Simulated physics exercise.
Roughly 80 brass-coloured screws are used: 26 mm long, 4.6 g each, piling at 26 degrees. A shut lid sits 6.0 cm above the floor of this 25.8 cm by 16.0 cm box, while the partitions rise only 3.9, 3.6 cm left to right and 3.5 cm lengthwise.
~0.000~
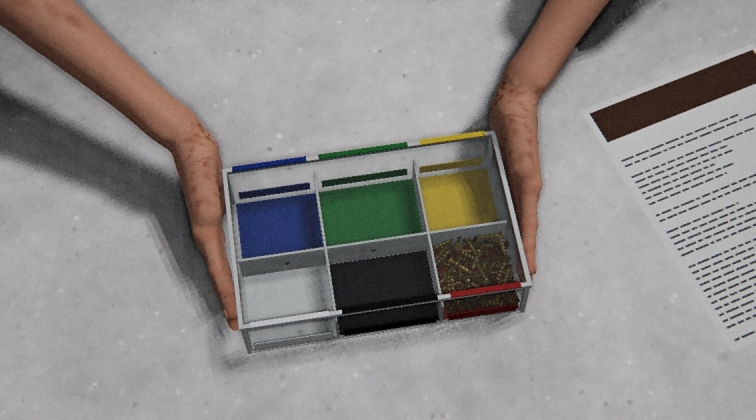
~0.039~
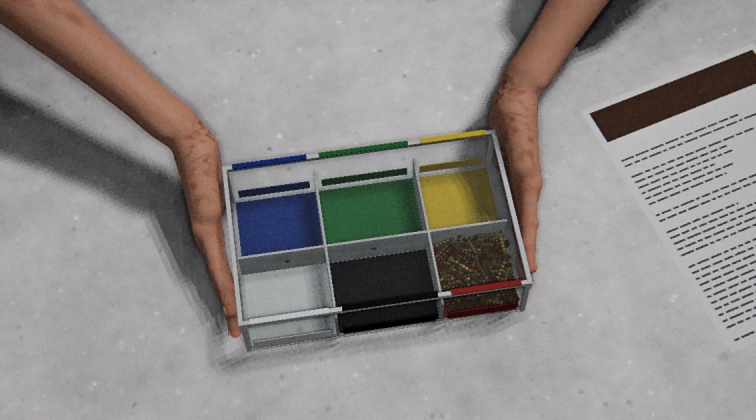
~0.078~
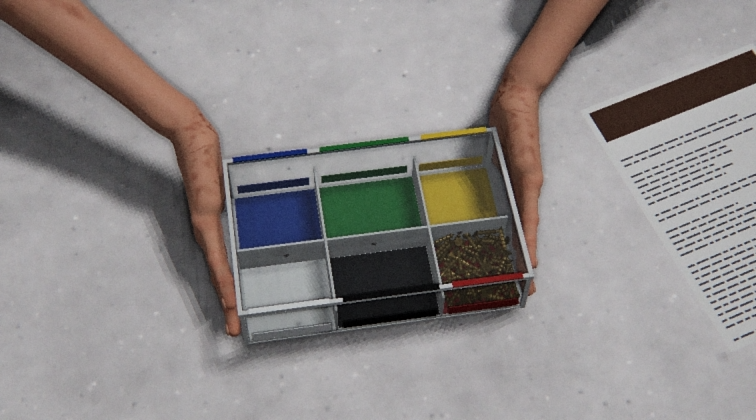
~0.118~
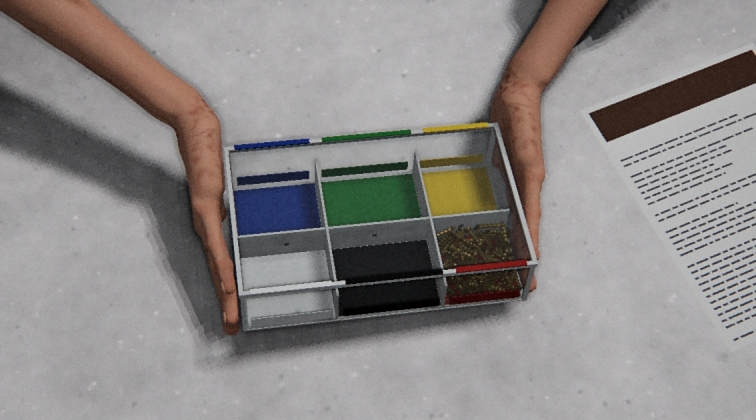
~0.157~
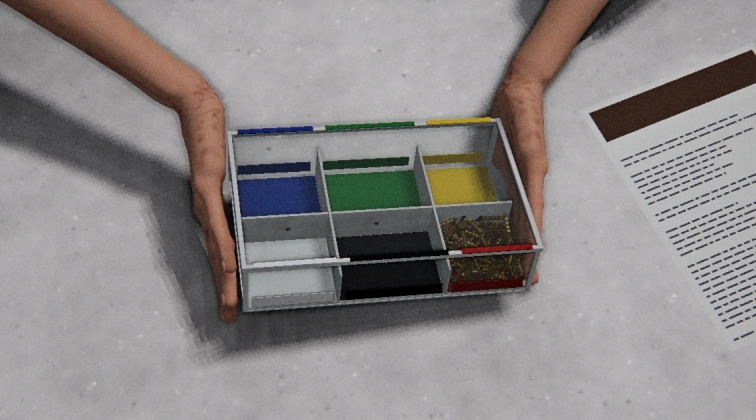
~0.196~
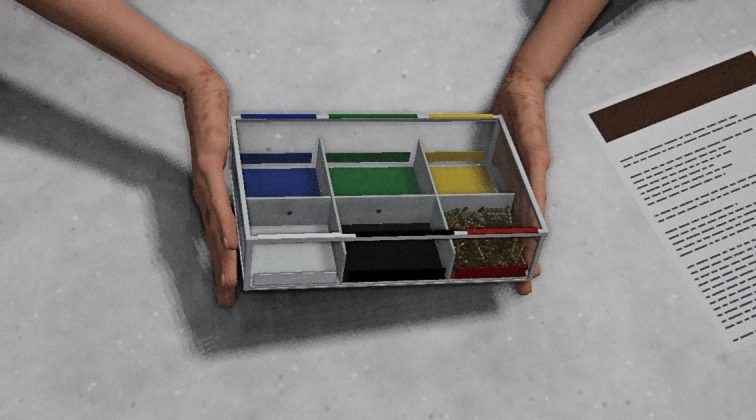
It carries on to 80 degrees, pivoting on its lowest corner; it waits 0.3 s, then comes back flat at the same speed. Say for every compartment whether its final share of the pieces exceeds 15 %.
Red: Exceeds, blue: Does not exceed, green: Does not exceed, yellow: Exceeds, white: Does not exceed, black: Does not exceed.
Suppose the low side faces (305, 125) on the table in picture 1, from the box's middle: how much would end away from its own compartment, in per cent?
I'd estimate about 60 %.
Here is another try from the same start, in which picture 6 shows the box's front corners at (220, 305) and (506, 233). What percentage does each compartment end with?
So it works out as red at 35 percent, blue at 20 percent, green at 45 percent, yellow at 0 percent, white at 0 percent and black at 0 percent.
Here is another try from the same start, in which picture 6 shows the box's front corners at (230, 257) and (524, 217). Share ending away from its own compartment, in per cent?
It comes to around 45 per cent in that case.
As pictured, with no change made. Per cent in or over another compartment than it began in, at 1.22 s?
About 30 %.
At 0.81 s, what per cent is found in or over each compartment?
Red 75, blue 0, green 0, yellow 25, white 0, black 0.
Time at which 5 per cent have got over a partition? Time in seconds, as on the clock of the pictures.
Close to the 0.65 s mark.
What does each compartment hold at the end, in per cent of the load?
The red one ends with 70, blue 0, green 0, yellow 30, white 0 and black 0 per cent.
After 0.81 s, tilt 80 degrees; red 75 %, yellow 25 %.
After 1.22 s, tilt 45 degrees; red 70 %, yellow 30 %.
Then, at 1.72 s, tilt 0 degrees; red 70 %, yellow 30 %.
In the end, at 2.2 s, red 70 %, blue 0 %, green 0 %, yellow 30 %, white 0 %, black 0 %.
